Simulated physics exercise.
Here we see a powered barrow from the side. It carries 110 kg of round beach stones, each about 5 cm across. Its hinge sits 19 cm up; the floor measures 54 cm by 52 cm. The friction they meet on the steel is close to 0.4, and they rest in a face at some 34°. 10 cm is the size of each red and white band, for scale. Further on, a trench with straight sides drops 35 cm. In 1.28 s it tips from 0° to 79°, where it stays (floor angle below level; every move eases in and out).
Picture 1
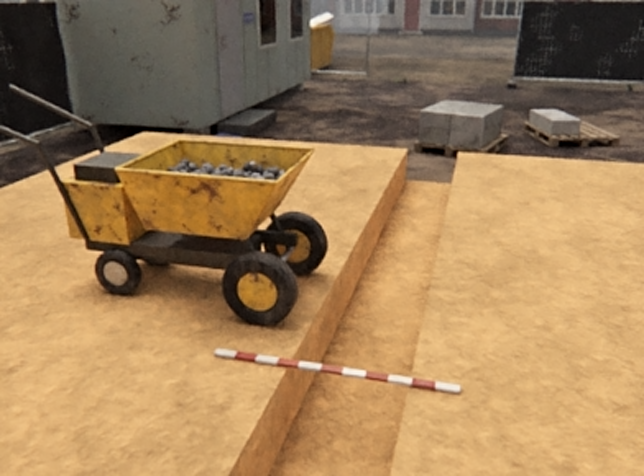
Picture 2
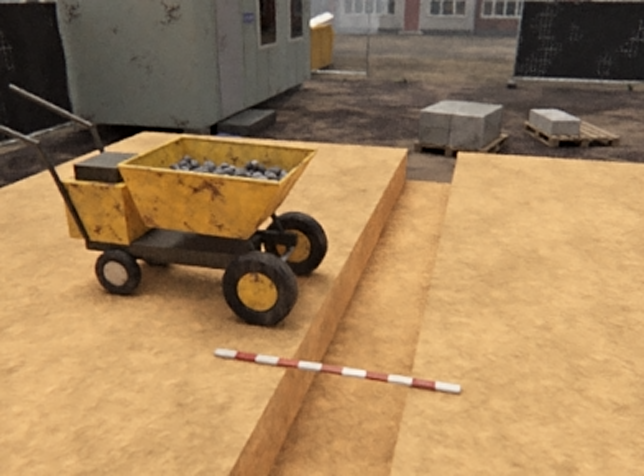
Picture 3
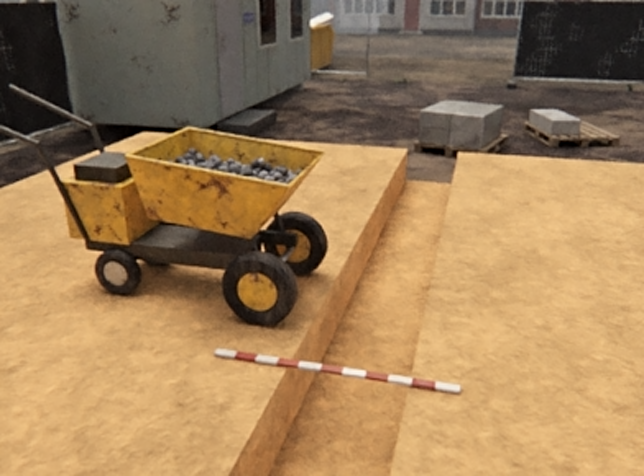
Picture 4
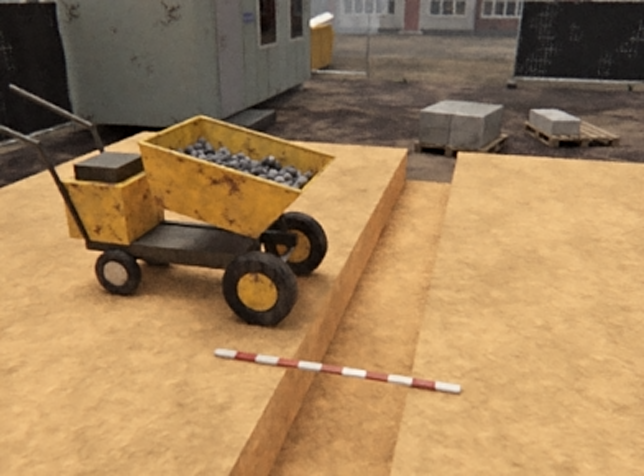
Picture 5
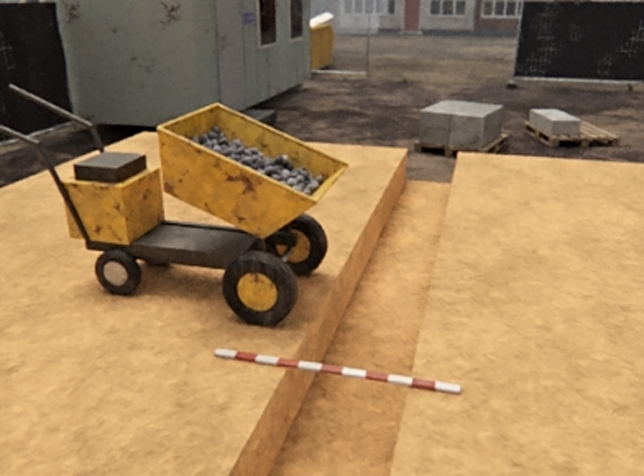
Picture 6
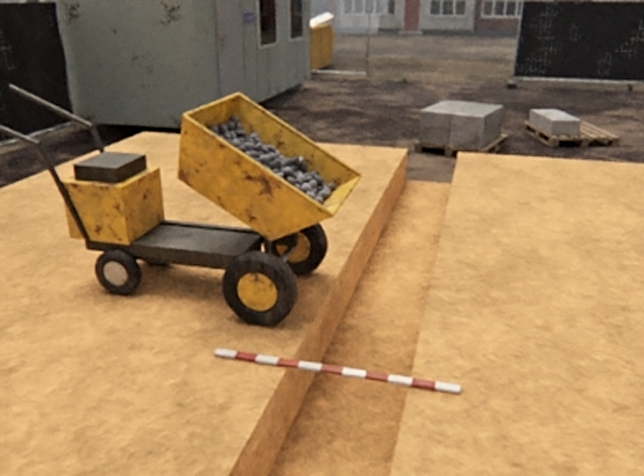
A yellow powered barrow's tray, loaded with rounded grey stones, starts level and tilts steadily, its rear rising and its front lip swinging down to the right, while the stones ride with it and the wheels stay put. The barrow stands at left on sandy ground beside a straight trench crossed by a red-and-white pole. Seen from slightly above by an unmoving camera, the yard behind holds a grey-green cabin and pale blocks on pallets.
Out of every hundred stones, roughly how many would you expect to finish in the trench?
Close to 55 in every hundred.
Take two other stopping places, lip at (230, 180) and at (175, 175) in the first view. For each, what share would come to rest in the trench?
That gives roughly 100 per cent and roughly 90 per cent.
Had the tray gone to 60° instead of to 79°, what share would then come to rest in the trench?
Roughly 40%.
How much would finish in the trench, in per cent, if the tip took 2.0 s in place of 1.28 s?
Probably about 60 in a hundred.
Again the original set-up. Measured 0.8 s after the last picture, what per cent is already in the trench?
I'd say near 25 per cent at that time.
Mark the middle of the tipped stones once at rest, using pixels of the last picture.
About (416, 353).
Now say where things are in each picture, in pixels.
In the first frame, lip at (275, 183), floor tilted 0°, highest stones at (236, 173).
In the second frame, lip at (279, 184), floor tilted 2°, highest stones at (220, 169).
In the third frame, the tray is at 6°, its lip at (288, 187); the top of the load is at (194, 162).
In the fourth frame, the tray is at 13°, its lip at (301, 193); the top of the load is at (195, 150).
In the fifth frame, the tray is at 21°, its lip at (317, 202); the top of the load is at (210, 138).
In the sixth frame, lip at (333, 215), floor tilted 30°, highest stones at (227, 128).
Then, 0.4 s after the last picture the floor is at 67°, 100 % in the tray; the foremost stones are at (377, 240).
Then, 0.8 s after the last picture the floor is at 79°, 45 % in the tray, 24 % in the trench, 31 % past the trench; the foremost stones are at (508, 324).
Then, 1.2 s after the last picture the floor is at 79°, 13 % in the tray, 41 % in the trench, 45 % past the trench; the foremost stones are at (615, 330).
Then, 3.1 s after the last picture the floor is at 79°, 0 % in the tray, 55 % in the trench, 45 % past the trench; the foremost stones are past the picture's edge.
